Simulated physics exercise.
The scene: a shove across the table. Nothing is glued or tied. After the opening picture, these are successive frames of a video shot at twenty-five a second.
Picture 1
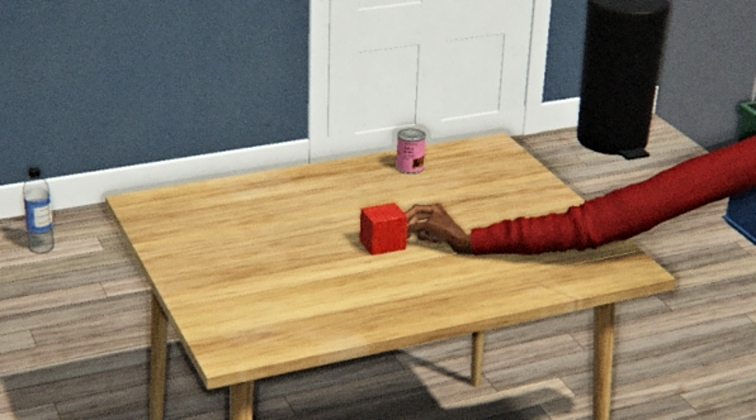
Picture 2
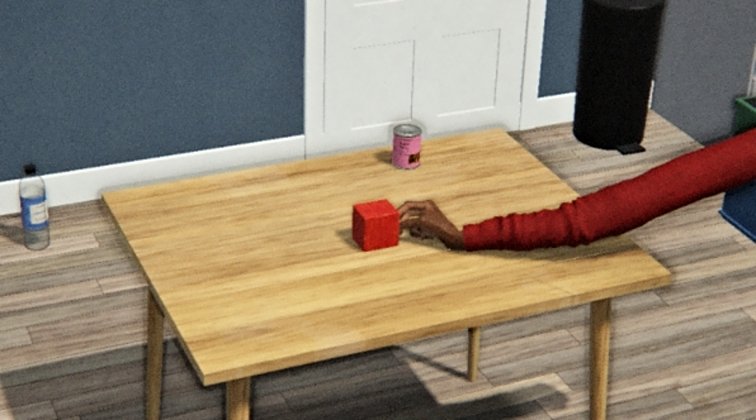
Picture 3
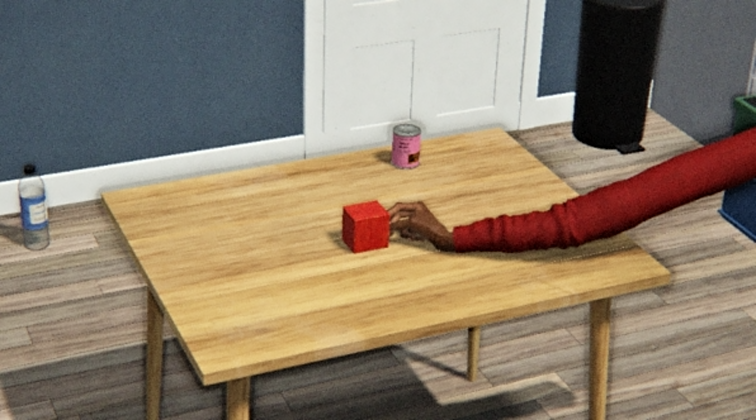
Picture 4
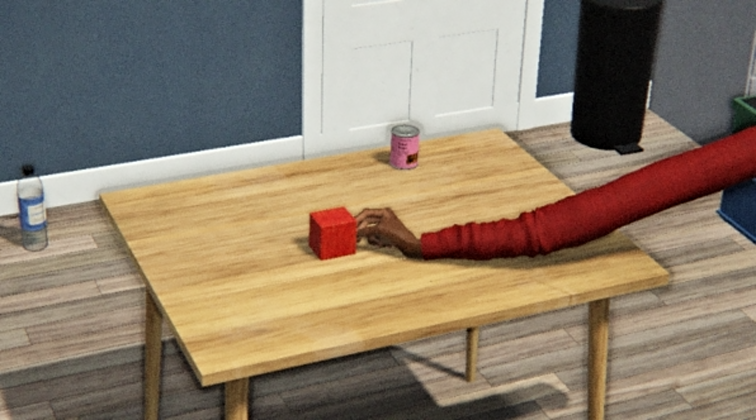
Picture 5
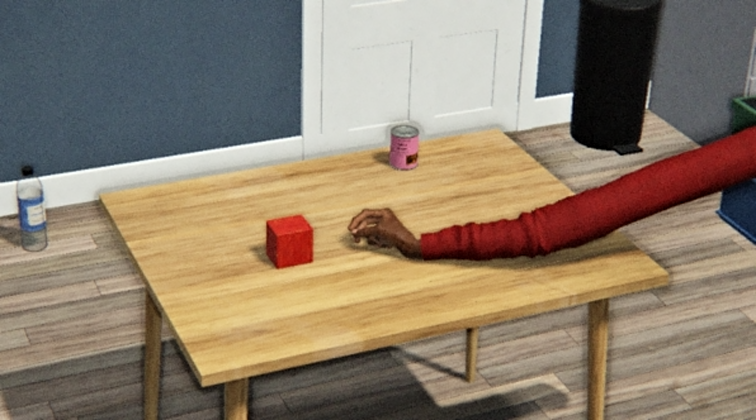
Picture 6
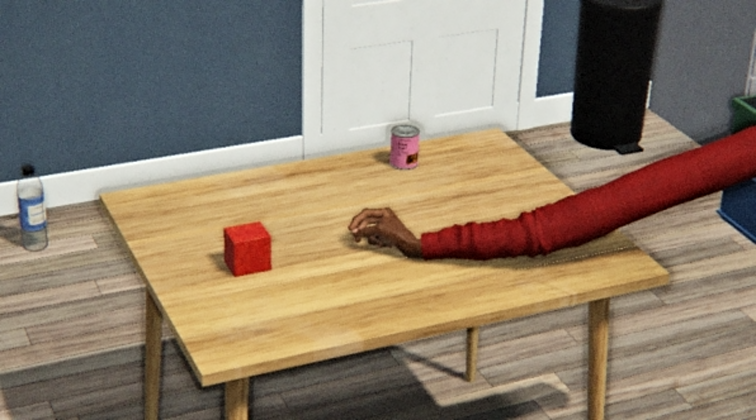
A hand in a red sleeve pushes a red block left across a wooden table, then releases it as it slides on.
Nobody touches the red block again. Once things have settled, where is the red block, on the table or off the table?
The red block drops to the floor.
Then, 0.20 s on from there, red block now off the table.
Then, 0.50 s on from there, things are still on the move.
In the end, off the table, red block.
